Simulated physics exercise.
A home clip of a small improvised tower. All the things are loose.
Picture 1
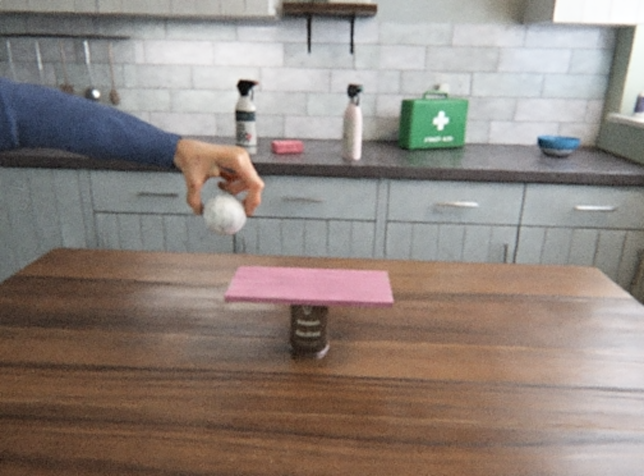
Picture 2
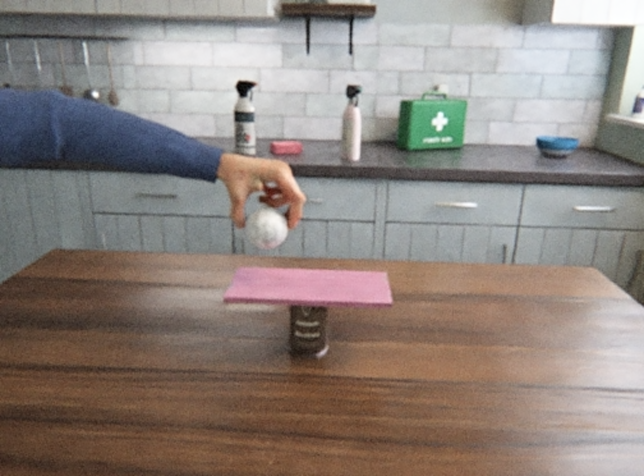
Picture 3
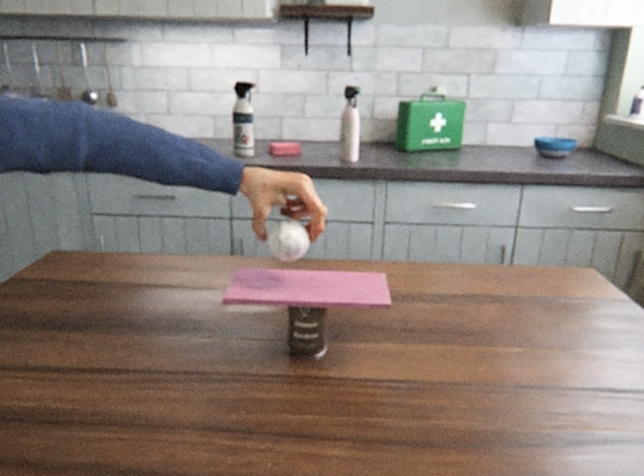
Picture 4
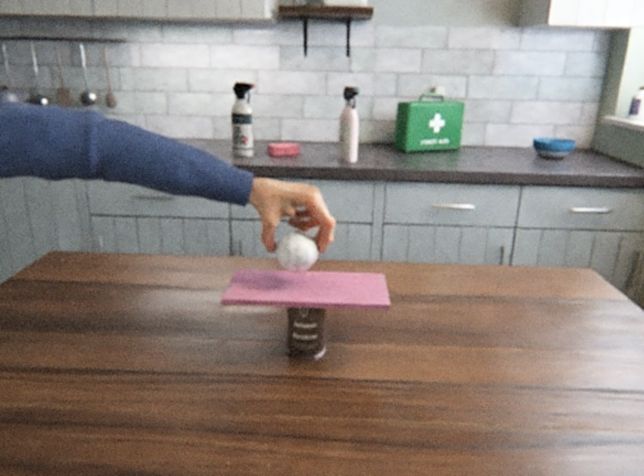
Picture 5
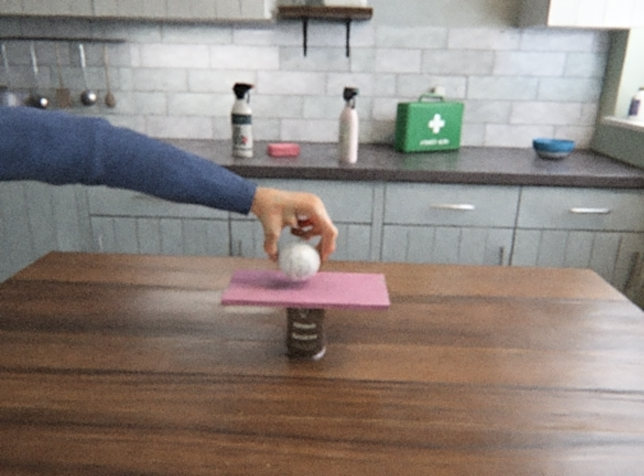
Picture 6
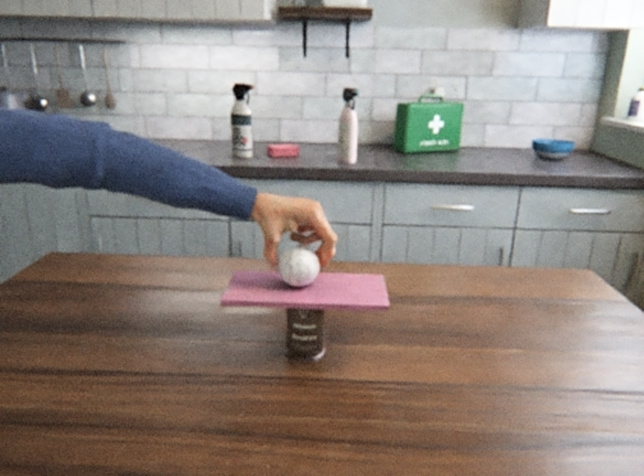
To begin with, a hand in a blue sleeve holds a white onion above the left part of a pink board resting on a brown tin on a wooden table. The hand moves right and lowers the onion, then sets it on the board near the middle, fingers still around it.
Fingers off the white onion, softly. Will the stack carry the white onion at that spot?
Here the stack stays up.
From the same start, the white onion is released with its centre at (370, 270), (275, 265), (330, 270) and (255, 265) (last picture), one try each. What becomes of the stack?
First, it loses its balance; second, it stays up; third, it stays up; fourth, it gives way.
Then, 0.20 s on from there, no change.
Then, 0.40 s on from there, white onion resting near (299, 266).
In the end, all 3 unmoved. At the end, from the last picture's camera, white onion near (299, 266). The stack keeps its balance.
